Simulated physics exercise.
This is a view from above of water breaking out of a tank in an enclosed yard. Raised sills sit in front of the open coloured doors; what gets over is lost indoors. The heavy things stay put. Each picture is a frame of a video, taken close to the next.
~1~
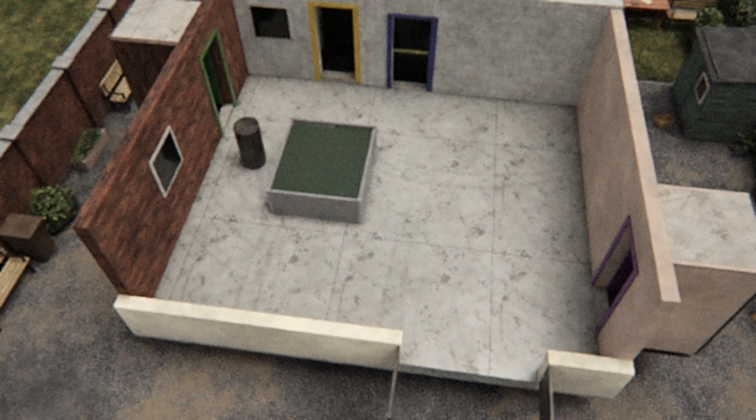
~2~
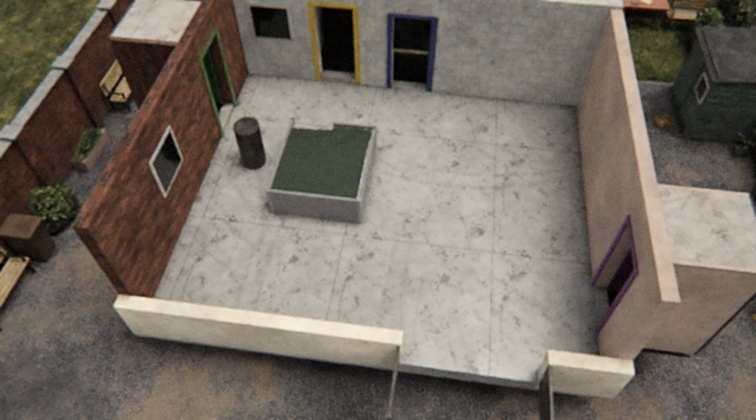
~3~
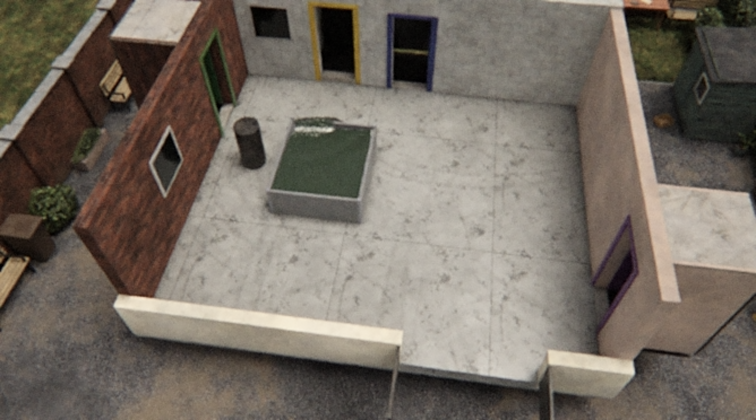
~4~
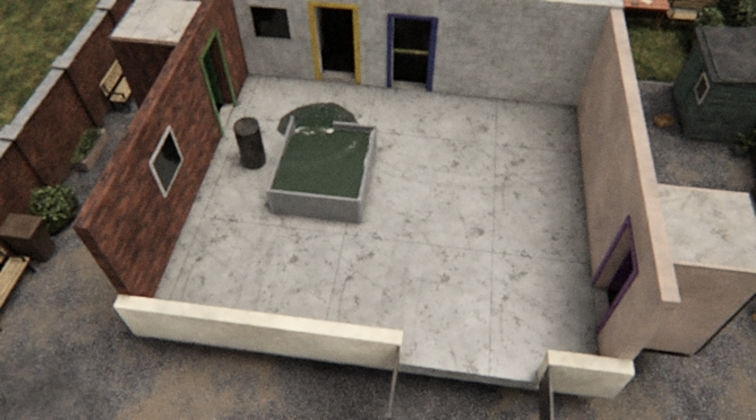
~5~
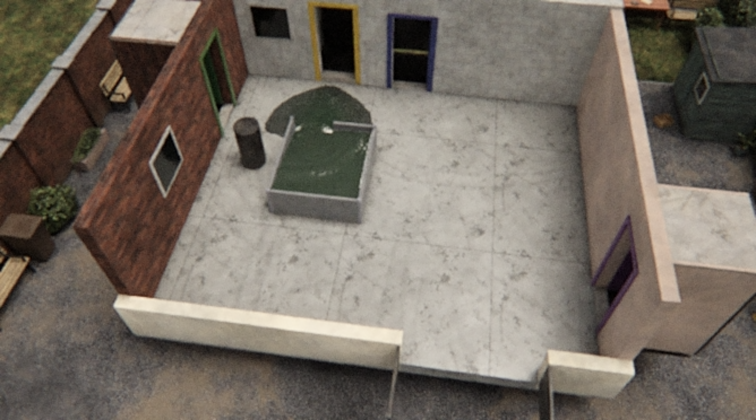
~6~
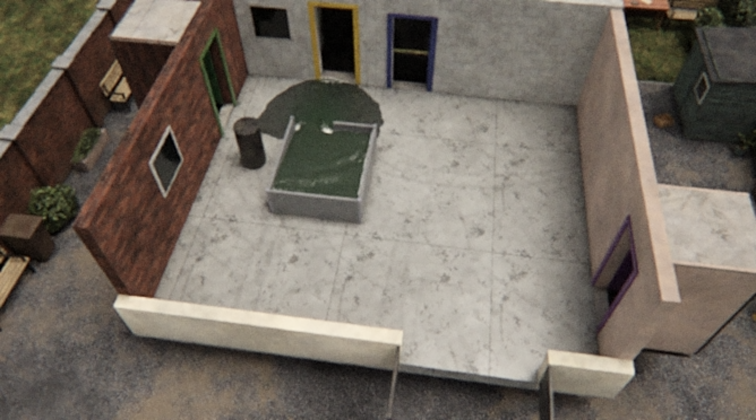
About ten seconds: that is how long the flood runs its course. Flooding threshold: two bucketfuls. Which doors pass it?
At the end, the yellow door breaks the limit for sure, the purple door respects the limit for sure, the green door respects the limit for sure, the blue door breaks the limit for sure.
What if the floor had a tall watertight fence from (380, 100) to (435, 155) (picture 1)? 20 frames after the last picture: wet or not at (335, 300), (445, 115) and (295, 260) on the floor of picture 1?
Taking the points in turn, they are high and dry, inundated and high and dry.
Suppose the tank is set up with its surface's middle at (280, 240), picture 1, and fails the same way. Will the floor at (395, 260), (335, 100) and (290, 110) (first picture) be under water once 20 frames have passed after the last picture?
Parched, soaked, soaked.
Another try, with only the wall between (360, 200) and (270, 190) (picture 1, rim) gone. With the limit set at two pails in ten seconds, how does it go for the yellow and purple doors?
Yellow does not overflow; purple overflows.
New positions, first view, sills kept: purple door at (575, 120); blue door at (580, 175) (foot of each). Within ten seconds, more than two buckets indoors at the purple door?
As far as I can tell, the purple door comes in higher.
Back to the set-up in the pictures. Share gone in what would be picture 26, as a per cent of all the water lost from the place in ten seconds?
Around 80 percent.
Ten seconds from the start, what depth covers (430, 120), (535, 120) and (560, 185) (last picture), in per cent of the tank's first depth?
Approx. values, in order: 4 %, 6 %, 8 %.
A moment on, water covers 10 % of the floor; the yellow door over two buckets in, the purple door not reached, the green door not reached, the blue door wet at the sill, nothing in.
Next, water covers 15 % of the floor; the yellow door far over two buckets in, the purple door not reached, the green door wet at the sill, nothing in, the blue door under two buckets in.
Then, water covers 30 % of the floor; the yellow door far over two buckets in, the purple door not reached, the green door wet at the sill, nothing in, the blue door under two buckets in.
Later, water covers 55 % of the floor; the yellow door far over two buckets in, the purple door not reached, the green door wet at the sill, nothing in, the blue door over two buckets in.
In the end, water covers 75 % of the floor; the yellow door far over two buckets in, the purple door wet at the sill, nothing in, the green door wet at the sill, nothing in, the blue door over two buckets in.
